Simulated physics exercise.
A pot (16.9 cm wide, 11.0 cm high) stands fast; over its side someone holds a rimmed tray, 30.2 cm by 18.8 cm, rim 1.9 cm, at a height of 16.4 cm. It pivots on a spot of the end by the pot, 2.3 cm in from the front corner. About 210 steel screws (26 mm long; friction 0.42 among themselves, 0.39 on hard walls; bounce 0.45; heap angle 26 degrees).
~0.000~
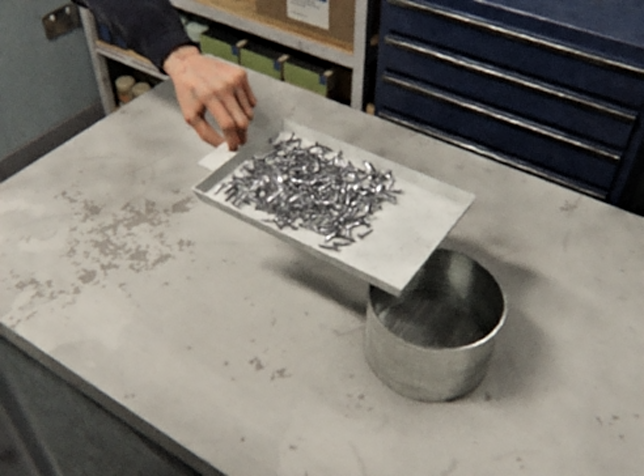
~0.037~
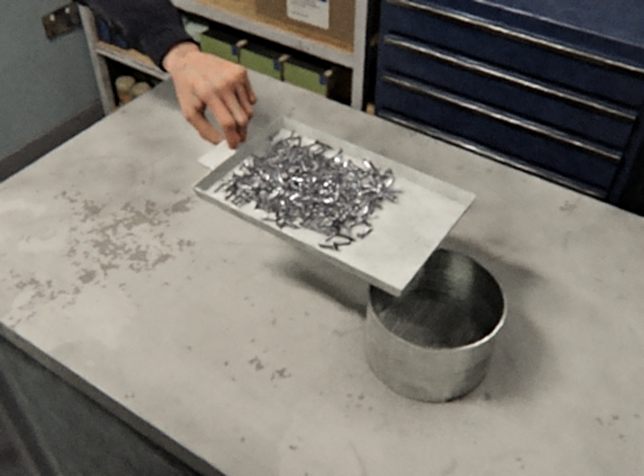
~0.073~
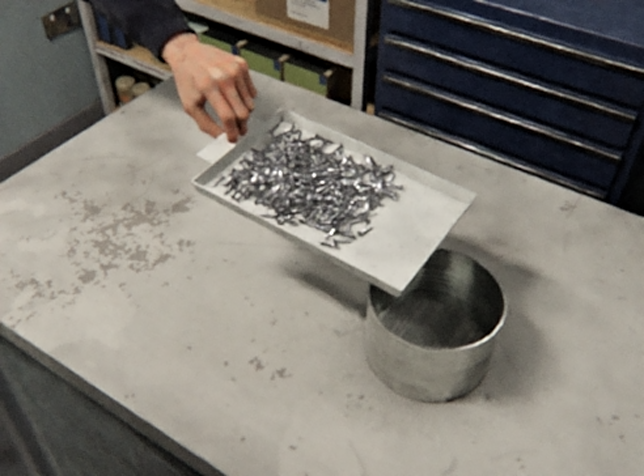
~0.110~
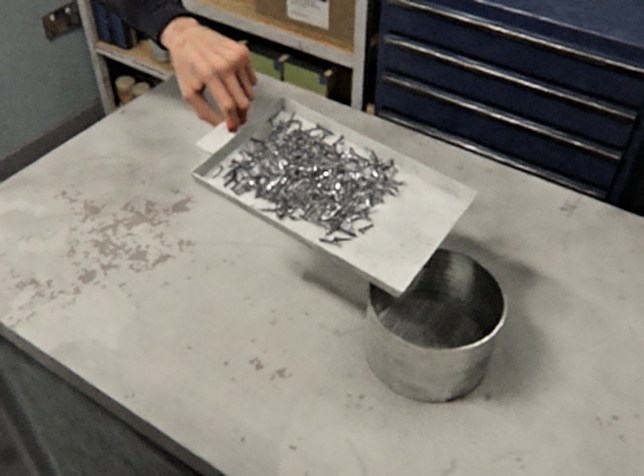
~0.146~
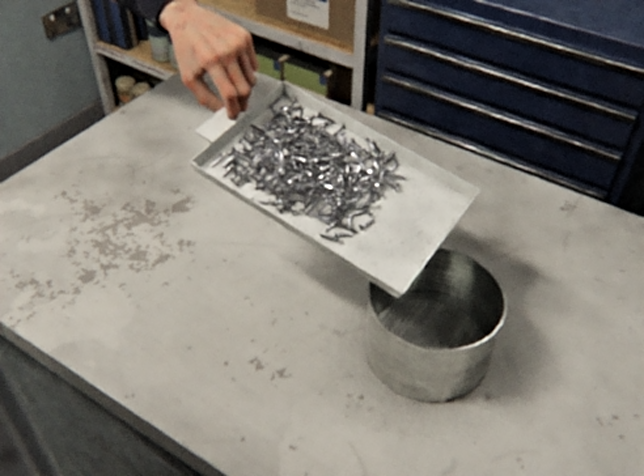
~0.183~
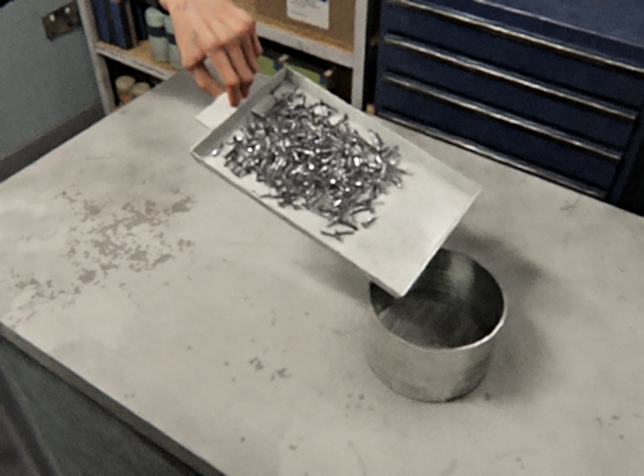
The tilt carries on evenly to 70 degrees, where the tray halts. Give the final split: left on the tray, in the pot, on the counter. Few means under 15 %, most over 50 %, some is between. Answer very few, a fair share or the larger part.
Tray very few, pot a fair share, counter the larger part.
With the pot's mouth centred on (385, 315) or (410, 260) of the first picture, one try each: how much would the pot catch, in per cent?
About 25 and 0 per cent.
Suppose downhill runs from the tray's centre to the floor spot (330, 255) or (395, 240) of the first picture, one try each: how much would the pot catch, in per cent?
About 0 and 45 per cent.
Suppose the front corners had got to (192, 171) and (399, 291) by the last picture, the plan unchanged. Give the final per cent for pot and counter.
Pot 5, counter 90.
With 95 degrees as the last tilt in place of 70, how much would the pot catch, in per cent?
Then about 25 per cent.
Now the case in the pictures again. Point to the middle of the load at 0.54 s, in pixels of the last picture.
Near (384, 209).
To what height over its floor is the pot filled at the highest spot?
Some 1.5 cm.
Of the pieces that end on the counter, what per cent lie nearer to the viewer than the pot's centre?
Roughly 100 per cent.
After 0.40 s, tilt 44 degrees; the tray holds 100 %, the pot 0 %.
Then, at 0.54 s, tilt 62 degrees; the tray holds 100 %, the pot 0 %.
After 0.82 s, tilt 70 degrees; the tray holds 10 %, the pot 15 %.
In the end, at 1.8 s, tray 5 %, pot 20 %, counter 75 %.
